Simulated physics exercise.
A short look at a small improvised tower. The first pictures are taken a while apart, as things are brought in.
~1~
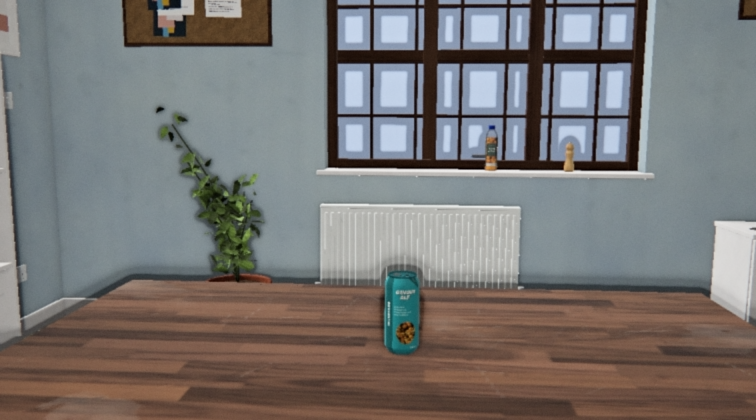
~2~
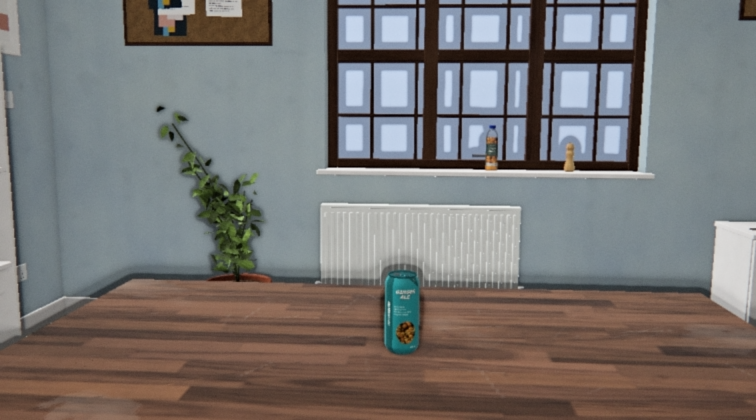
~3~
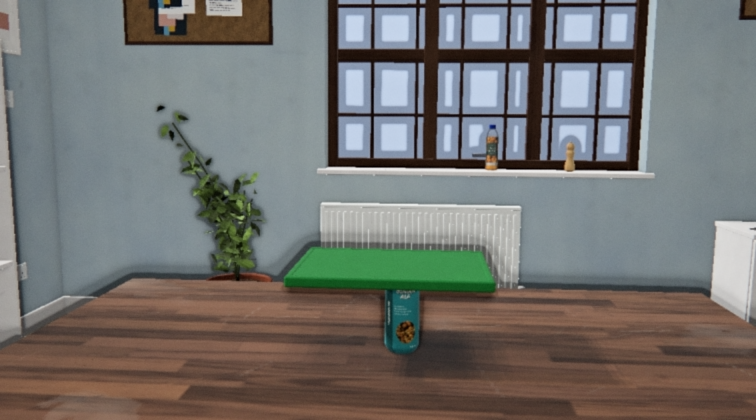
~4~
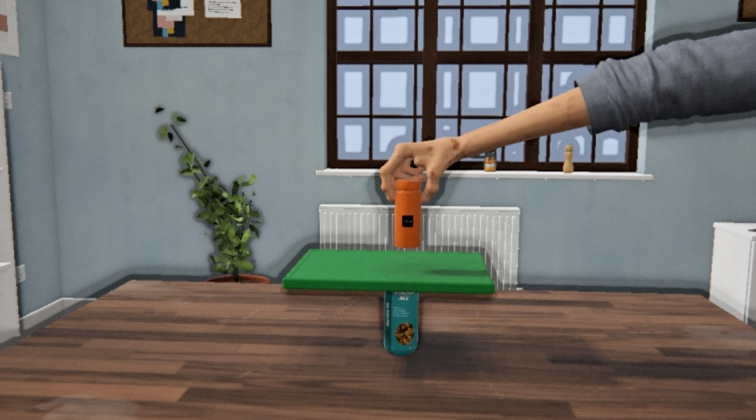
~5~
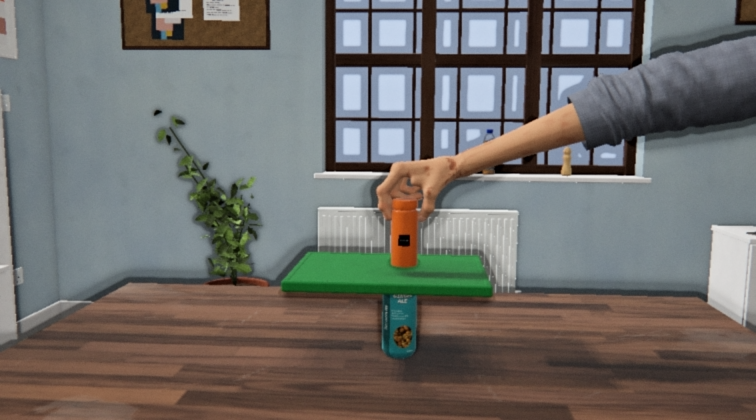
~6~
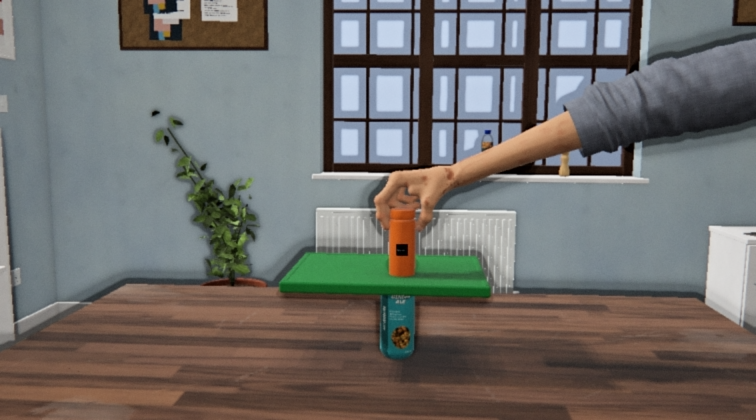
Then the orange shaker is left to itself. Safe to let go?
It holds.
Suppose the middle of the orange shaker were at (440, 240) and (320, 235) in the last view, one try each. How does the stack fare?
First try: It stays up; second try: It loses its balance.
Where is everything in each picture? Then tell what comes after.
In the first picture, the last thing is not in view yet.
In the second picture, the last thing is not in view yet.
In the third picture, the last thing is not in view yet; green lid (392, 267).
In the fourth picture, still above its spot; orange shaker (408, 213); green lid (391, 269).
In the fifth picture, still above its spot; orange shaker (404, 232); green lid (390, 272).
In the sixth picture, set down, still held; orange shaker (402, 242); green lid (388, 272).
Then, 0.60 s on from there, no change.
Then, 1.30 s on from there, orange shaker resting near (402, 243).
In the end, all 3 unmoved. At the end, from the last picture's camera, orange shaker near (402, 243). The stack stays up.
